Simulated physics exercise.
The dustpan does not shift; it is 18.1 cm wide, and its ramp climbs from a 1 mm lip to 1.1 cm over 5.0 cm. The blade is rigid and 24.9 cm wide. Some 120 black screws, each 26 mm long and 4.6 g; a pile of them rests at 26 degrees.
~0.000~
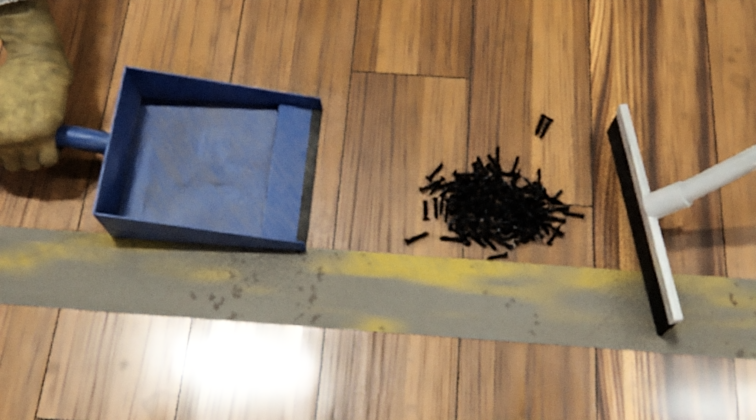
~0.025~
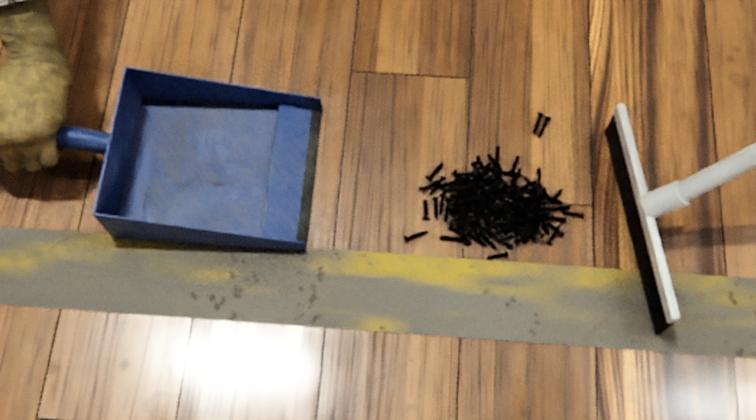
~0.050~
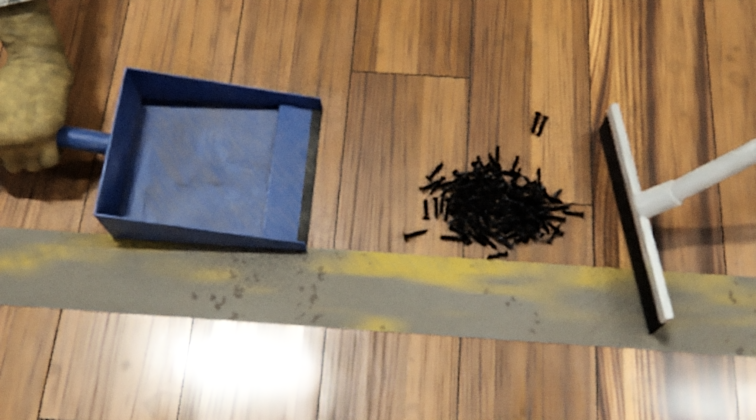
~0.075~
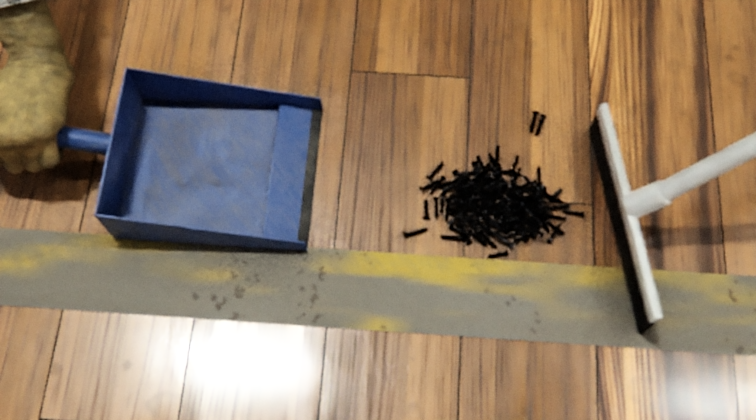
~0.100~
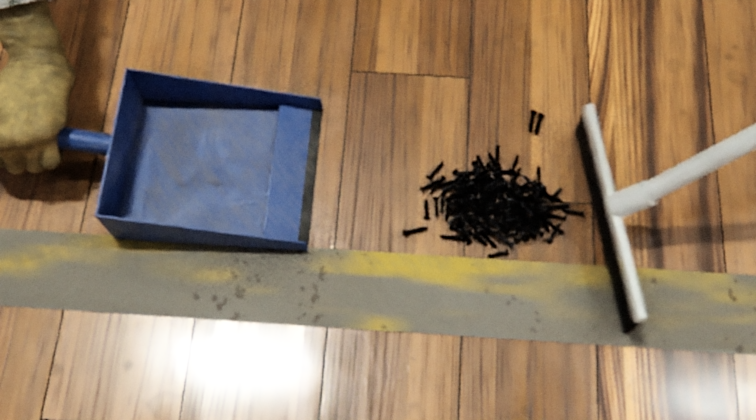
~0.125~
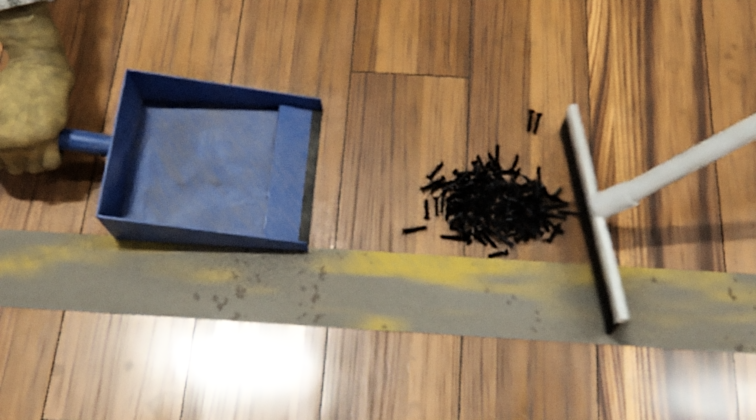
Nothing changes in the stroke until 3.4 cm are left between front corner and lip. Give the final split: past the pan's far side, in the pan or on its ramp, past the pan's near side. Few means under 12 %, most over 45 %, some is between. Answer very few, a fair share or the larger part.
Far side very few, pan a fair share, near side a fair share.
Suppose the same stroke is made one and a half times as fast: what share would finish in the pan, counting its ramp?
It would be near 50 per cent.
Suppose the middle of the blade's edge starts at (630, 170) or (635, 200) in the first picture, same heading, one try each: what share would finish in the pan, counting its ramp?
Some 20 and 25 per cent.
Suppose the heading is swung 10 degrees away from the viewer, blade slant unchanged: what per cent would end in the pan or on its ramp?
It would be near 30 per cent.
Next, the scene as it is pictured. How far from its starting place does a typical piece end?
About 22 cm.
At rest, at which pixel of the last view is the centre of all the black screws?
At about (315, 219).
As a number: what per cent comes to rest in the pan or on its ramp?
Some 25 per cent.
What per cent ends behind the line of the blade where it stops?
Roughly 0 per cent.
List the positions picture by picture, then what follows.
In the first picture, blade from (674, 319) to (621, 112), moved 0.0 cm, 0 of the pieces shifted so far; middle of the pieces at (495, 198); pan at (204, 170).
In the second picture, blade from (672, 318) to (619, 112), moved 0.2 cm, 0 of the pieces shifted so far; middle of the pieces at (495, 198).
In the third picture, blade from (665, 318) to (612, 112), moved 0.9 cm, 3 of the pieces shifted so far; middle of the pieces at (495, 198).
In the fourth picture, blade from (654, 317) to (602, 112), moved 2.1 cm, 3 of the pieces shifted so far; middle of the pieces at (495, 197).
In the fifth picture, blade from (639, 318) to (588, 112), moved 3.7 cm, 3 of the pieces shifted so far; middle of the pieces at (495, 197).
In the sixth picture, blade from (621, 318) to (571, 113), moved 5.5 cm, 4 of the pieces shifted so far; middle of the pieces at (495, 197); pan at (205, 171). The blade's pace is about 0.74 m/s, heading 7 degrees towards the viewer's side.
After 0.30 s, middle of the blade 18 cm from the lip; 0 % over the lip, far side 0 %, near side 5 %.
Then, at 0.42 s, middle of the blade 10 cm from the lip; 0 % over the lip, far side 0 %, near side 20 %.
Then, at 0.67 s, middle of the blade 6 cm from the lip; 30 % over the lip, far side 0 %, near side 25 %.
At rest (1.4 s), far side 0 %, pan 25 %, near side 25 %, in front of the lip or behind the blade 50 %.
